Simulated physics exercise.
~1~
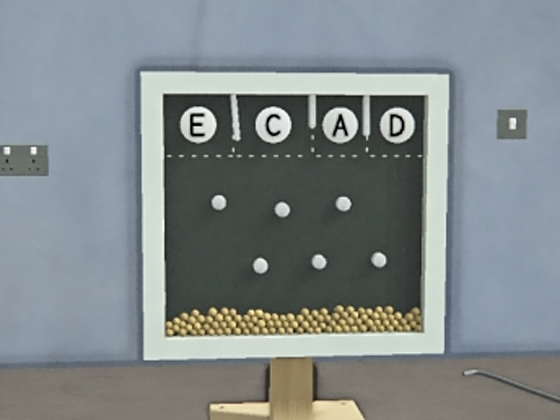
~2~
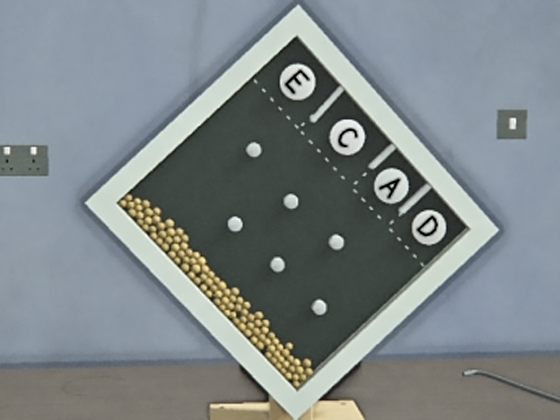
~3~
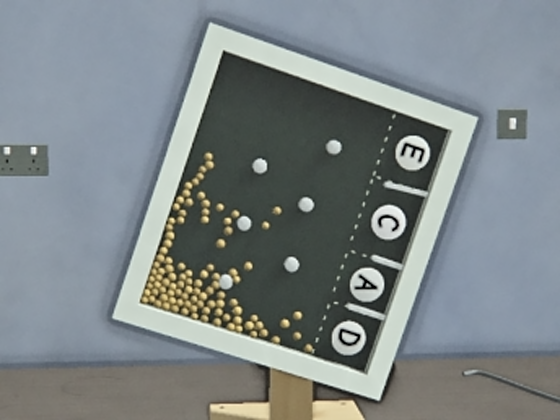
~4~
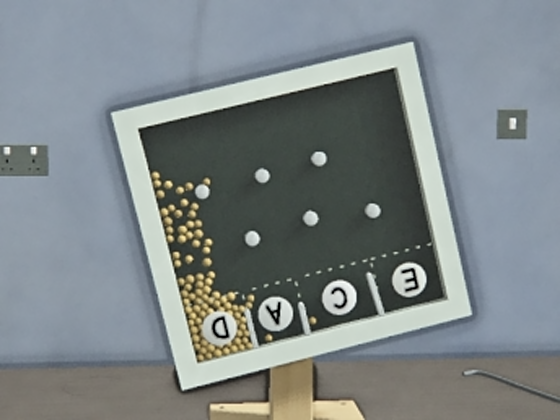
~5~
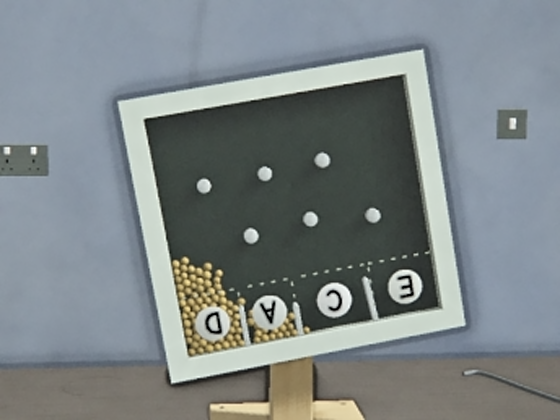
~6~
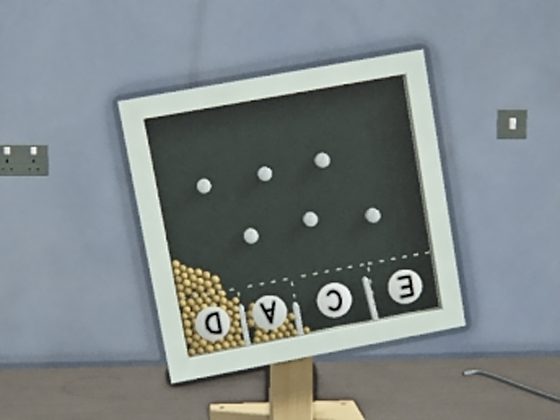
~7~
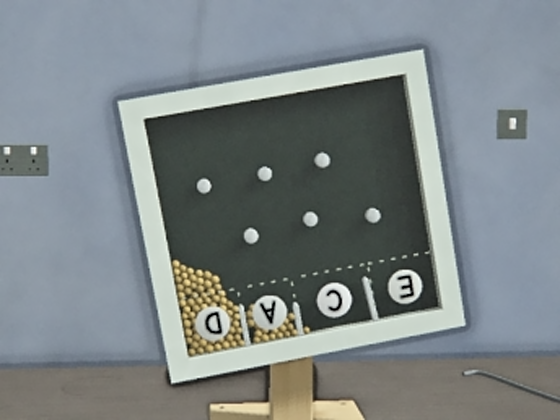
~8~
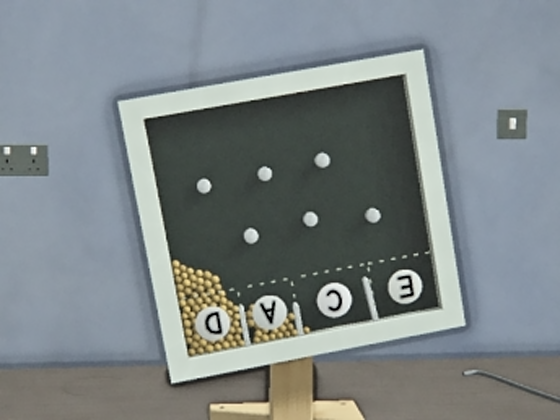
Against a blue wall, a framed case of small tan balls turns clockwise until nearly upside down, filling D and partly A.
